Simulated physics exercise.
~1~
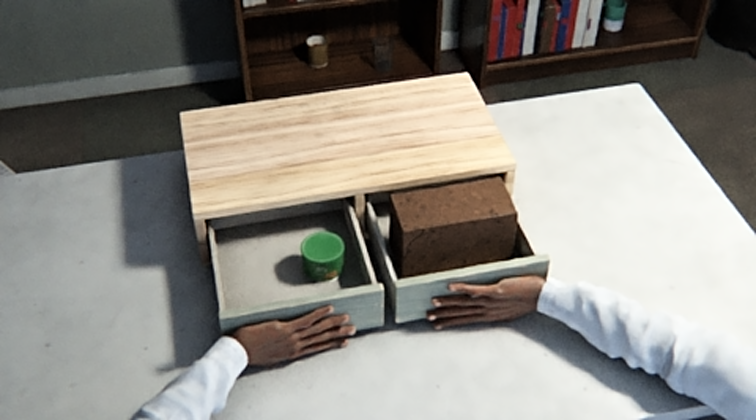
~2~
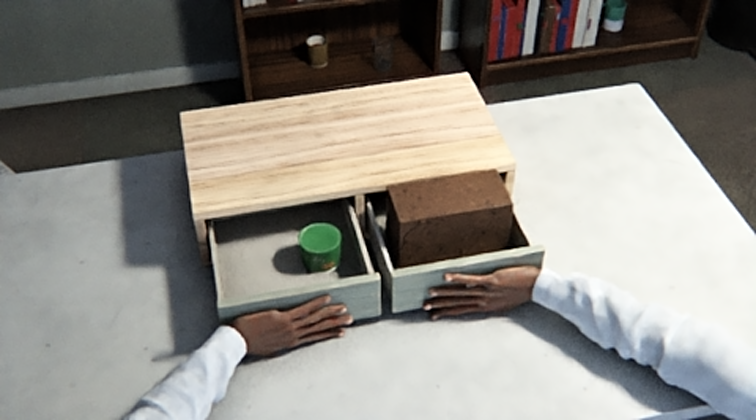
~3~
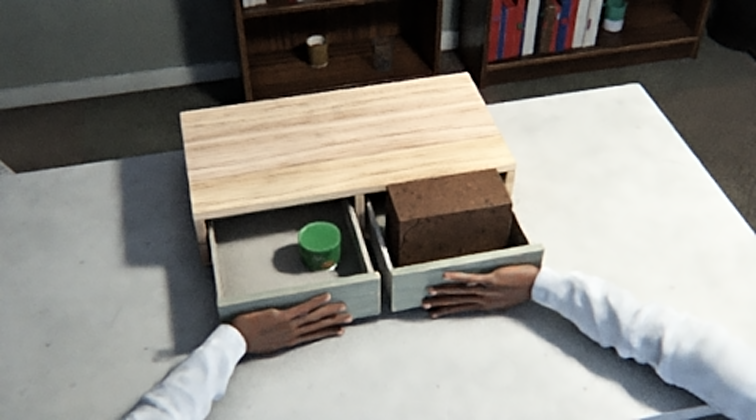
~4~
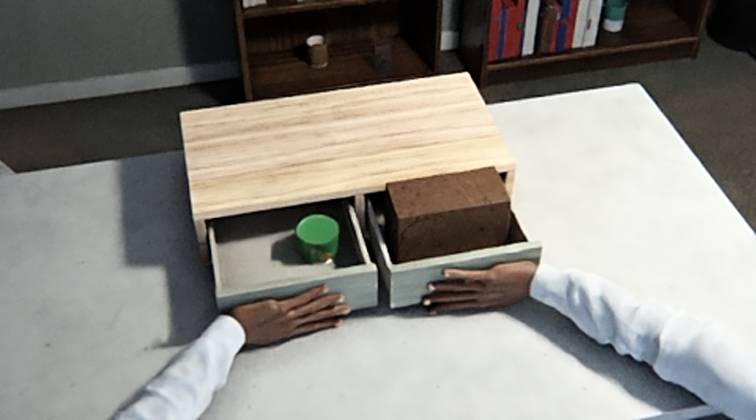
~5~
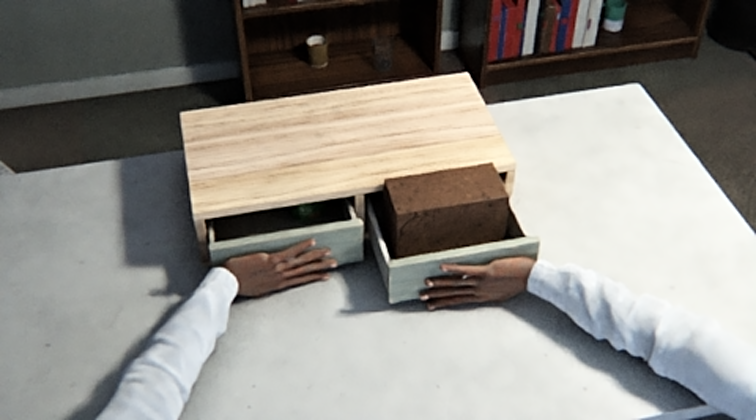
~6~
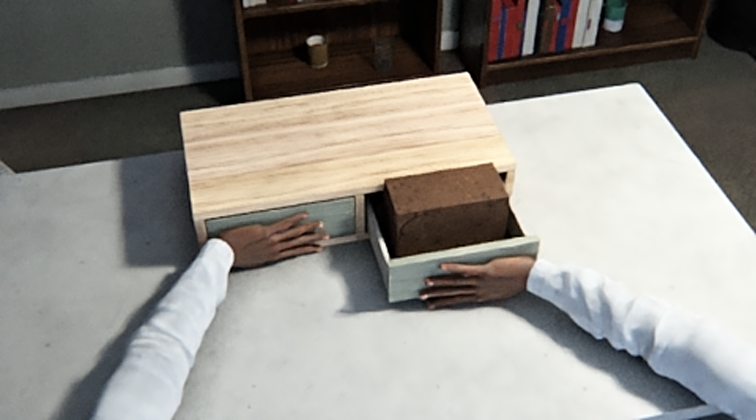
On a white table, two hands pushing drawers into a wooden chest, the left with green pot closing, the brick-filled right staying ajar.
